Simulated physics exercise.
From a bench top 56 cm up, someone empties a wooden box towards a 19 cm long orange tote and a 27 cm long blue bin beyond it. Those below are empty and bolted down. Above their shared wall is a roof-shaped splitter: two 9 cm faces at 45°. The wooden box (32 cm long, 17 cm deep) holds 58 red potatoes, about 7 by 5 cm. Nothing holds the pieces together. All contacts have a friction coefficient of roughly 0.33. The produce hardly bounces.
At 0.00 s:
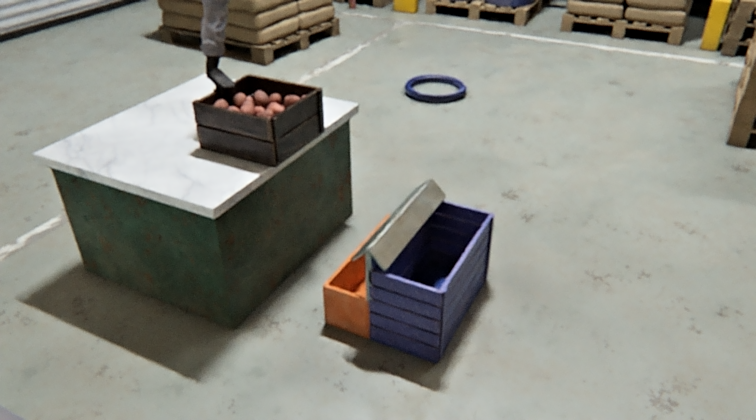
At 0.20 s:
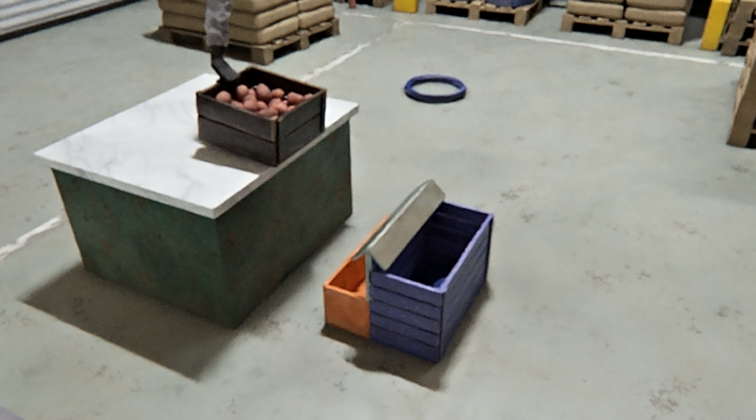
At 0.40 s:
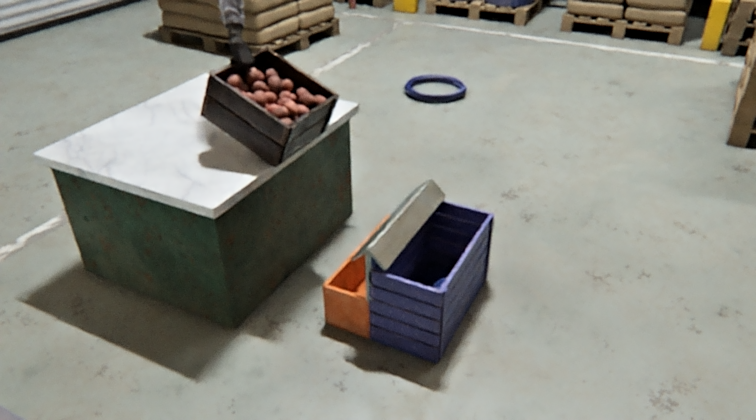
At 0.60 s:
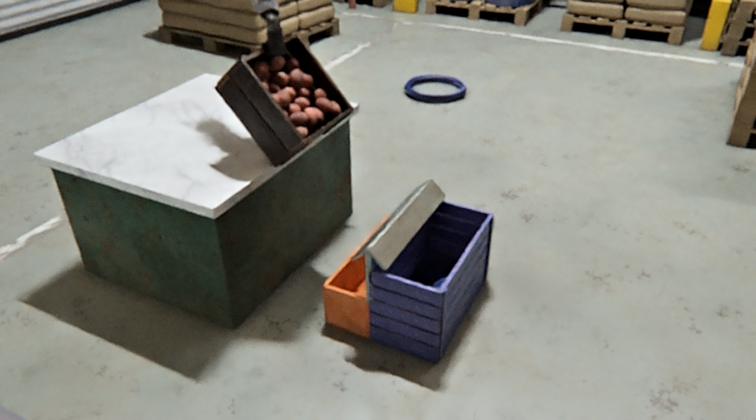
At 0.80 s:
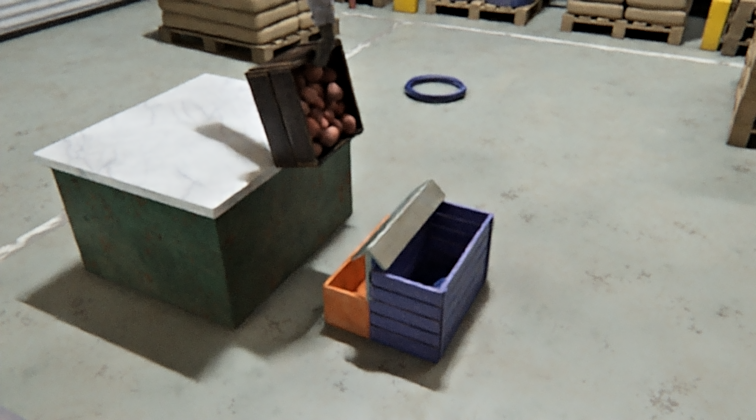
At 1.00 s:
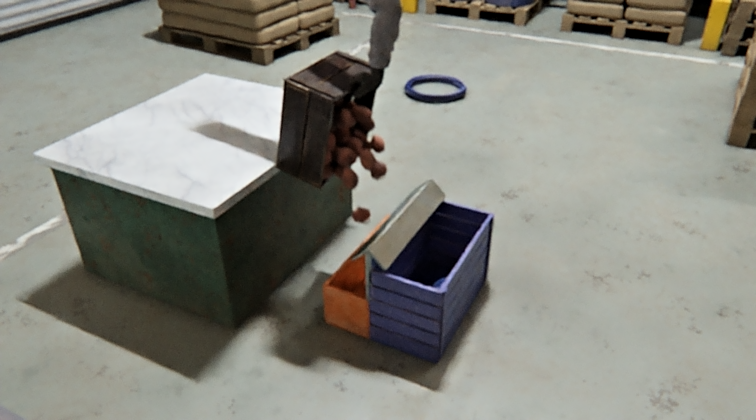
In a warehouse with a worn concrete floor and pallets of stacked sacks at the back, a fixed camera looks down from above. A dark wooden box of red potatoes sits on a white-topped green bench at left, with an orange tote and blue bin under a grey splitter to its right. A mechanical-looking arm tilts the box rightward past the bench edge, and several potatoes tumble out.
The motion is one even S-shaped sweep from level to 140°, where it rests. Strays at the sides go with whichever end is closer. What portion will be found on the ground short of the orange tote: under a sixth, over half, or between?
Ending on the ground short of the orange tote: Between a sixth and a half of them.
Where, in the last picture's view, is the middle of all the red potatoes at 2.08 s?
Near (369, 279).
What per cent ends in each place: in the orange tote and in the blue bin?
Roughly 60 and 0 per cent.
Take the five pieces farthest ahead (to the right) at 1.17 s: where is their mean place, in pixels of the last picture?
Around (392, 202).
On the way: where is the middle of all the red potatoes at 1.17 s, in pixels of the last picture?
Near (355, 174).
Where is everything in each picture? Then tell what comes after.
In the first picture (we follow the rim corner now nearest the camera), wooden box at (268, 119); orange tote at (366, 299); tilt 0°; nothing out yet.
In the second picture, wooden box at (273, 120); tilt 7°.
In the third picture, wooden box at (287, 126); tilt 24°.
In the fourth picture, wooden box at (304, 140); tilt 48°.
In the fifth picture, wooden box at (317, 163); tilt 76°.
In the sixth picture, wooden box at (321, 185); orange tote at (366, 299); tilt 102°; 8 out, the lowest potato at (361, 215).
After 1.17 s, tilt 121°; 30 still in the wooden box, 1 in the orange tote and 27 in the air.
After 1.39 s, tilt 137°; 3 still in the wooden box, 17 in the orange tote, 5 on the ground short of the orange tote and 33 in the air.
After 1.69 s, tilt 140°; 35 in the orange tote, 21 on the ground short of the orange tote and 2 in the air.
Final count (at 2.08 s), 35 in the orange tote, 22 on the ground short of the orange tote and 1 on the ground beyond the blue bin. Asked share, 22 of 58, 38 per cent.
